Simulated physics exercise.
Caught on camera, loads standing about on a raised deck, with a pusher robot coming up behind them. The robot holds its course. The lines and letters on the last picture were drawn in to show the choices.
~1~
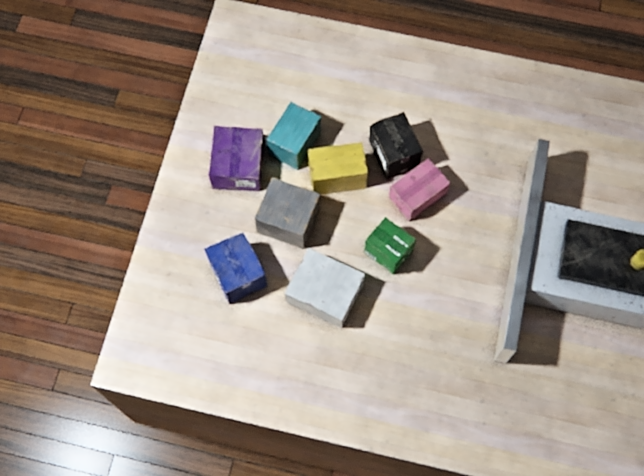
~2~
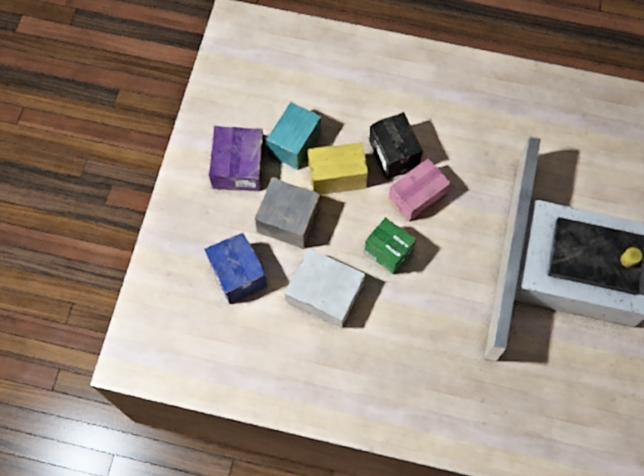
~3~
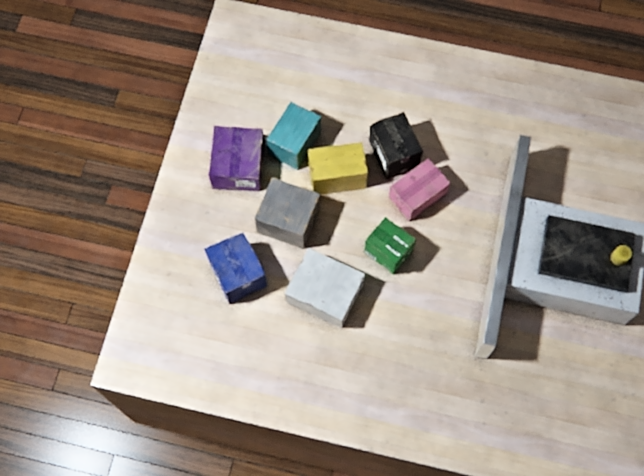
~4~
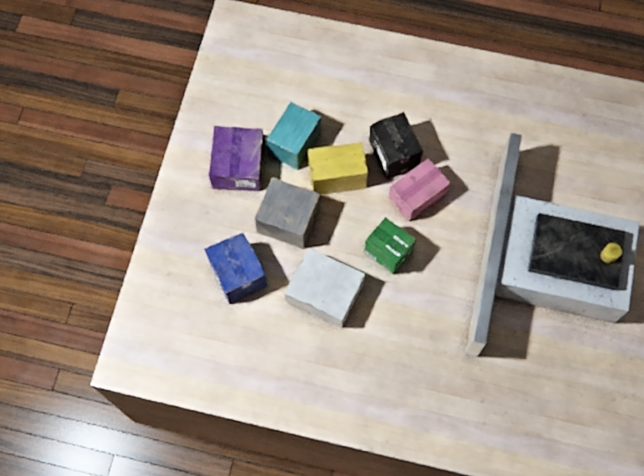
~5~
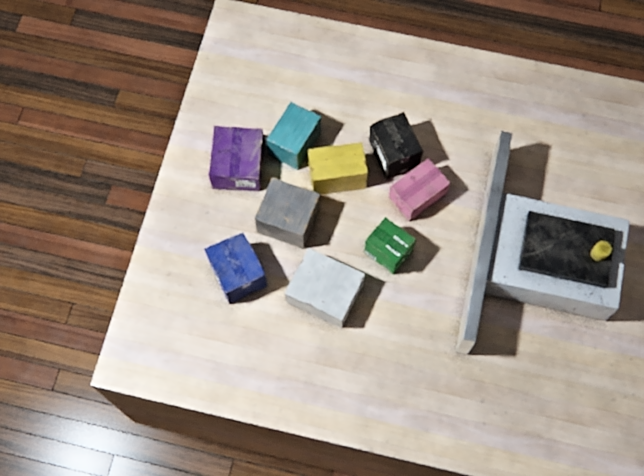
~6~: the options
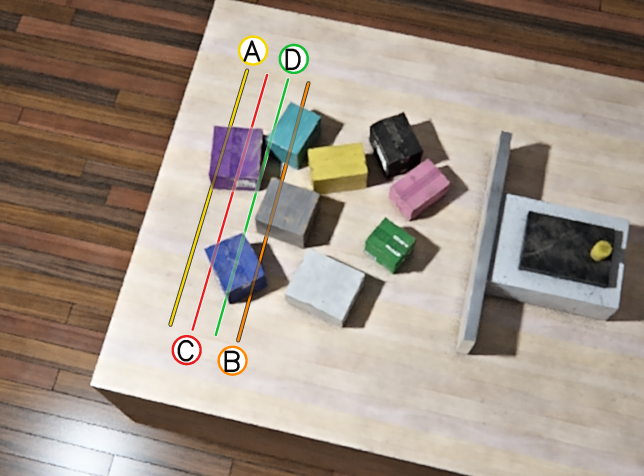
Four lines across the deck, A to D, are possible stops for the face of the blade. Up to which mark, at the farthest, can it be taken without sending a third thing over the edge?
No farther than C.
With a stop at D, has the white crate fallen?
By then, no.
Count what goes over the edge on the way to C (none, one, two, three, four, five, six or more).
In all, two.
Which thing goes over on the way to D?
It is the purple box.
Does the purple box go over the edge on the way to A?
By then, yes.
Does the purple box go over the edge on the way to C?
Yes.
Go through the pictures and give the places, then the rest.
In the first picture, yellow crate (338, 169); green parcel (390, 246); blue parcel (236, 268).
In the second picture, robot (590, 253); white crate (325, 288).
In the third picture, robot (580, 251); black parcel (395, 145).
In the fourth picture, robot (570, 249); turquoise crate (294, 136).
In the fifth picture, robot (560, 247); yellow crate (338, 169); green parcel (390, 246); blue parcel (236, 268).
On the marked copy, A at (211, 191); B at (275, 205); C at (232, 196); D at (254, 200).
Taking C. A third of the way, robot (466, 227); black parcel (380, 135); green parcel (359, 247).
Two thirds of the way, robot (371, 206); purple box (196, 148); blue parcel (192, 249).
When it is over, robot (301, 191); purple box over the edge; blue parcel over the edge; two fallen.
As for the rest, A drops five; B is within the limit but short; D is within the limit but short.
